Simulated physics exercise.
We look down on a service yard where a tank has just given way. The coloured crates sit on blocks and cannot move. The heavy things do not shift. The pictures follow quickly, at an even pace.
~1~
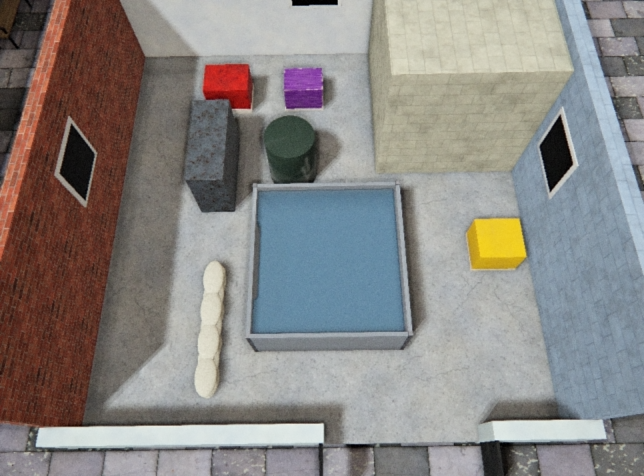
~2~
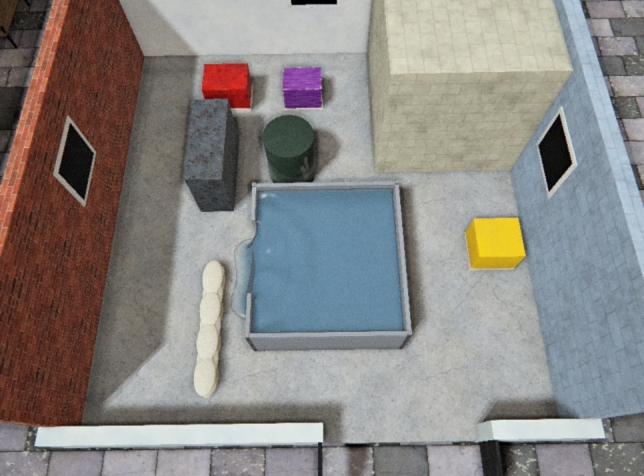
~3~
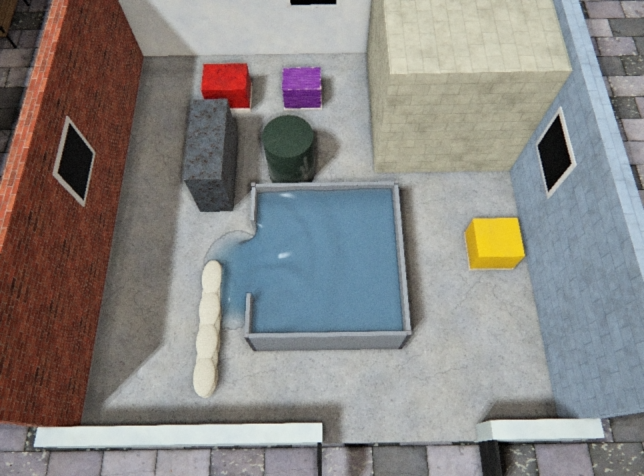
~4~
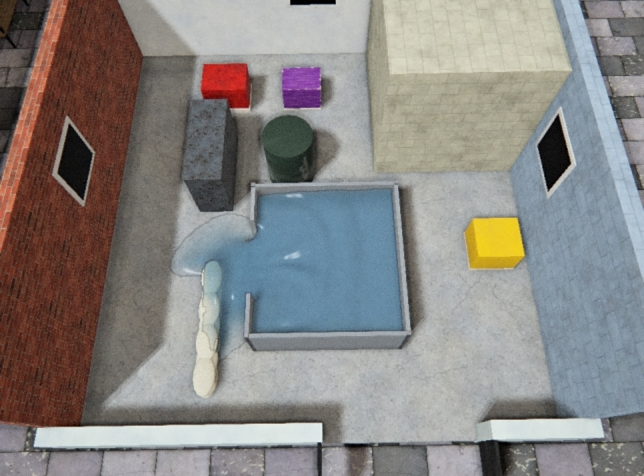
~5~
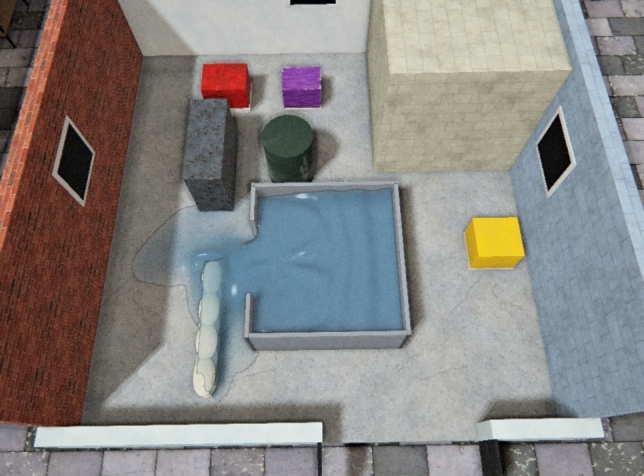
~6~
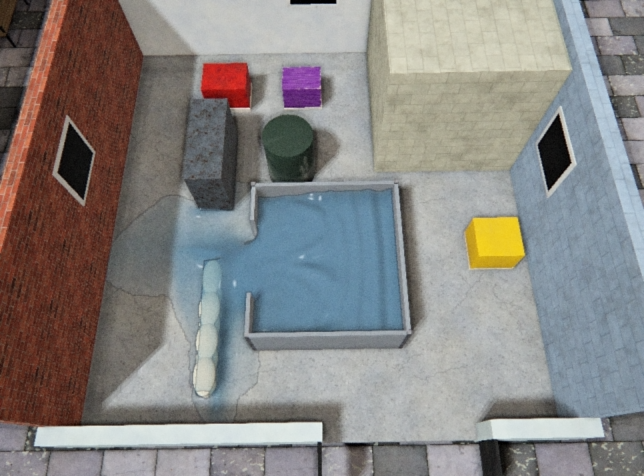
Water pouring through a gap in the left side of a square grey tank, spreading around pale sandbags and across the yard floor.
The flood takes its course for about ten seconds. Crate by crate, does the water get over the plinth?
One by one: The purple crate is wetted; the yellow crate is wetted; the red crate is wetted.
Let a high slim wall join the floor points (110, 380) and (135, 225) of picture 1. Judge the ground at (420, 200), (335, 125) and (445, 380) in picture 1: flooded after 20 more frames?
One after the other: Not flooded, dry, awash.
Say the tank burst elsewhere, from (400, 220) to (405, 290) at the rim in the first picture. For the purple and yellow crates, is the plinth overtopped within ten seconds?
In short: Purple crate ends up wet, yellow crate is topped.
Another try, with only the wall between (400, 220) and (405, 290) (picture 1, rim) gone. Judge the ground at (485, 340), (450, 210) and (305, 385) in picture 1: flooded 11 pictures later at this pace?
As listed: Covered, wet, free of water.
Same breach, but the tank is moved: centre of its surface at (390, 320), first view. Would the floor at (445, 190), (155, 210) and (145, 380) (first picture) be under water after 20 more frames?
As listed: Clear, awash, under water.
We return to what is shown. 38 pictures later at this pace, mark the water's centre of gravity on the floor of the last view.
At about (260, 246).
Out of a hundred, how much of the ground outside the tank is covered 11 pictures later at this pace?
Close to 50 %.
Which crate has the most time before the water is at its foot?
Last comes the one in yellow.
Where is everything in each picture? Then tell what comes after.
The first frame shows still water in the water tank at (328, 257).
In the second frame, water pours out at (258, 270) and has run to (243, 314).
In the third frame, water pours out at (258, 271) and has run to (219, 244).
In the fourth frame, the front is at (175, 261), out from the gap at (258, 271).
In the fifth frame, the front is at (142, 255), out from the gap at (258, 271).
In the sixth frame, the front is at (111, 252), out from the gap at (258, 270).
A moment on, water covers 35 % of the floor; the purple crate not reached, the yellow crate not reached, the red crate not reached.
Next, water covers 50 % of the floor; the purple crate not reached, the yellow crate not reached, the red crate water round its plinth.
Then, water covers 70 % of the floor; the purple crate water round its plinth, the yellow crate not reached, the red crate water round its plinth.
Later, water covers 90 % of the floor; the purple crate water round its plinth, the yellow crate water round its plinth, the red crate water round its plinth.
In the end, water covers 95 % of the floor; the purple crate was topped, the yellow crate was topped, the red crate was topped.
